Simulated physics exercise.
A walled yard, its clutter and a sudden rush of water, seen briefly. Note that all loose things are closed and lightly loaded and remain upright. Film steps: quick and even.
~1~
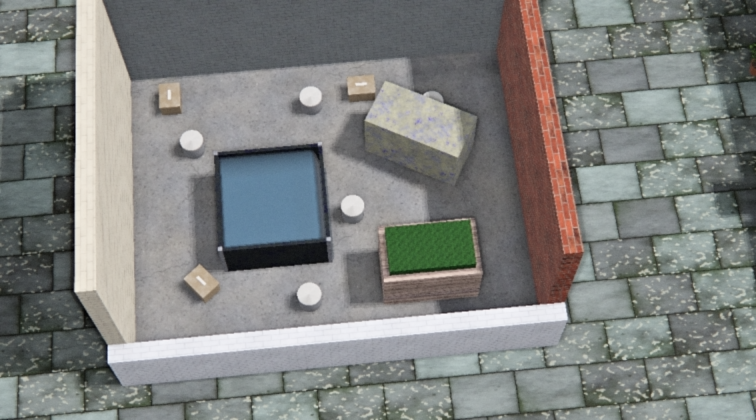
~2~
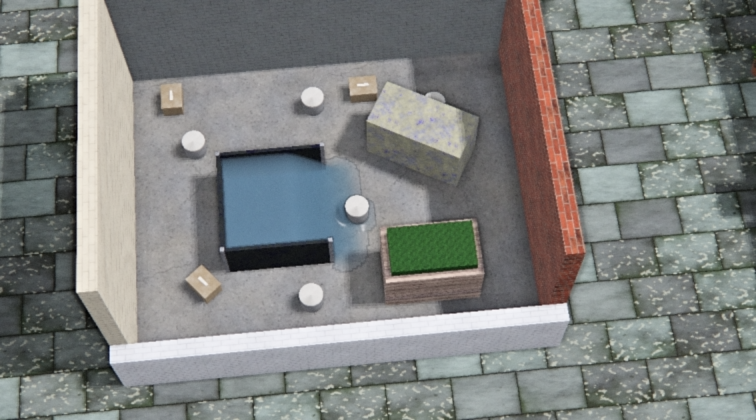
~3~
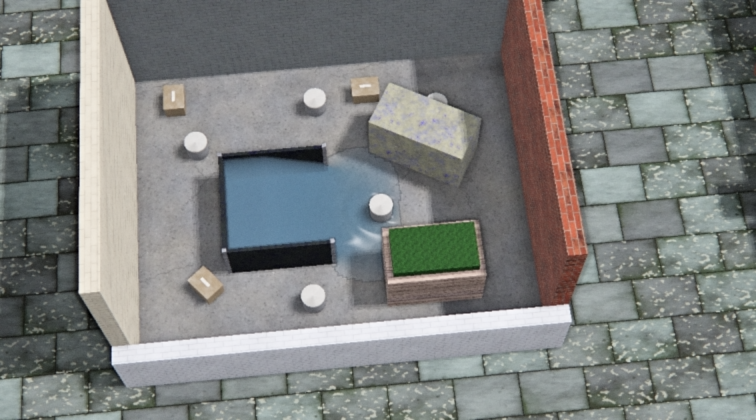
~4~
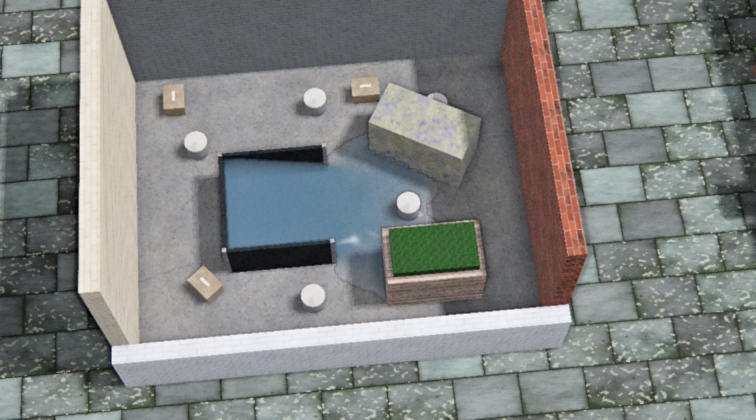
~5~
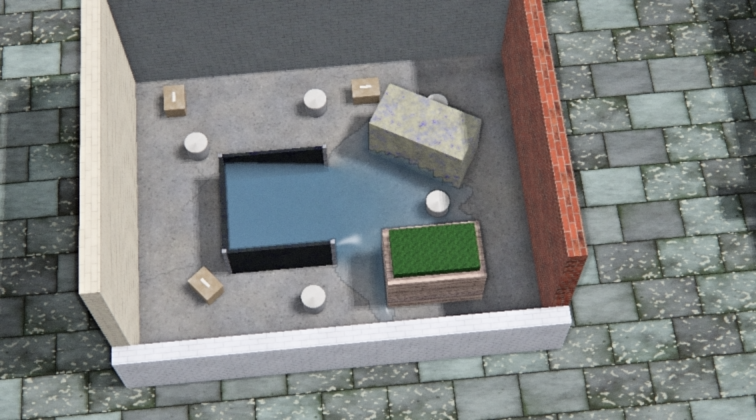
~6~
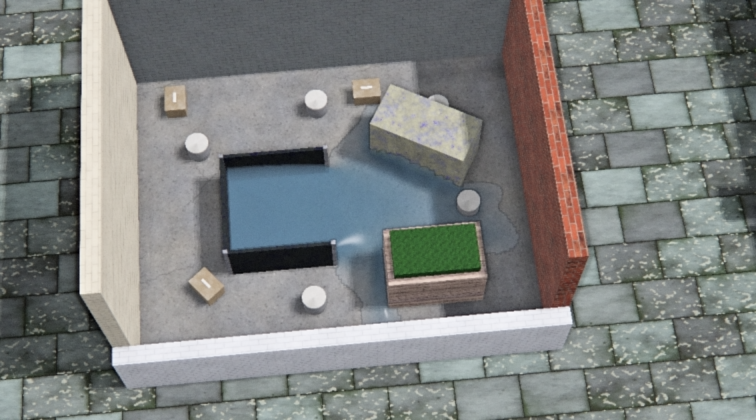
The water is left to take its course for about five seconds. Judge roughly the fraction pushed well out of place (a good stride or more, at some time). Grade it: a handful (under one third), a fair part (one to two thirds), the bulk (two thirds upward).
A fair part.
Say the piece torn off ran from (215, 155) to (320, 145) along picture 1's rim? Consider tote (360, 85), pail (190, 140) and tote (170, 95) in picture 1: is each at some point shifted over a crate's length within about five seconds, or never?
Same order as named: Sent that far; sent that far; sent that far.
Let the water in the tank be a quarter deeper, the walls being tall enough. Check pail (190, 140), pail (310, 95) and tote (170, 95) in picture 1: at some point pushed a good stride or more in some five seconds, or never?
Note, listed order: Didn't cover it / covered it / didn't cover it.
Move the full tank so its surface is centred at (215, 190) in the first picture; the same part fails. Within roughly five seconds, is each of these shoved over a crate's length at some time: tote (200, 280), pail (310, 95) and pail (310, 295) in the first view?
First never got that far, then never got that far, then got that far.
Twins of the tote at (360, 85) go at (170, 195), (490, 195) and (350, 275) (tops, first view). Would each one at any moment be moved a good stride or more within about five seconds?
Going by the order given: Stays in place, travels that far, travels that far.
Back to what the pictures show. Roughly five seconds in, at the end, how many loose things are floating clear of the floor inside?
Tally: 4.
A moment on, 1 of 8 are well off their spots; 1 afloat.
Next, 1 of 8 are well off their spots; 1 afloat.
Later, 2 of 8 are well off their spots; 2 afloat.
In the end, 4 of 8 are well off their spots, and 4 have been at some point; 4 afloat.
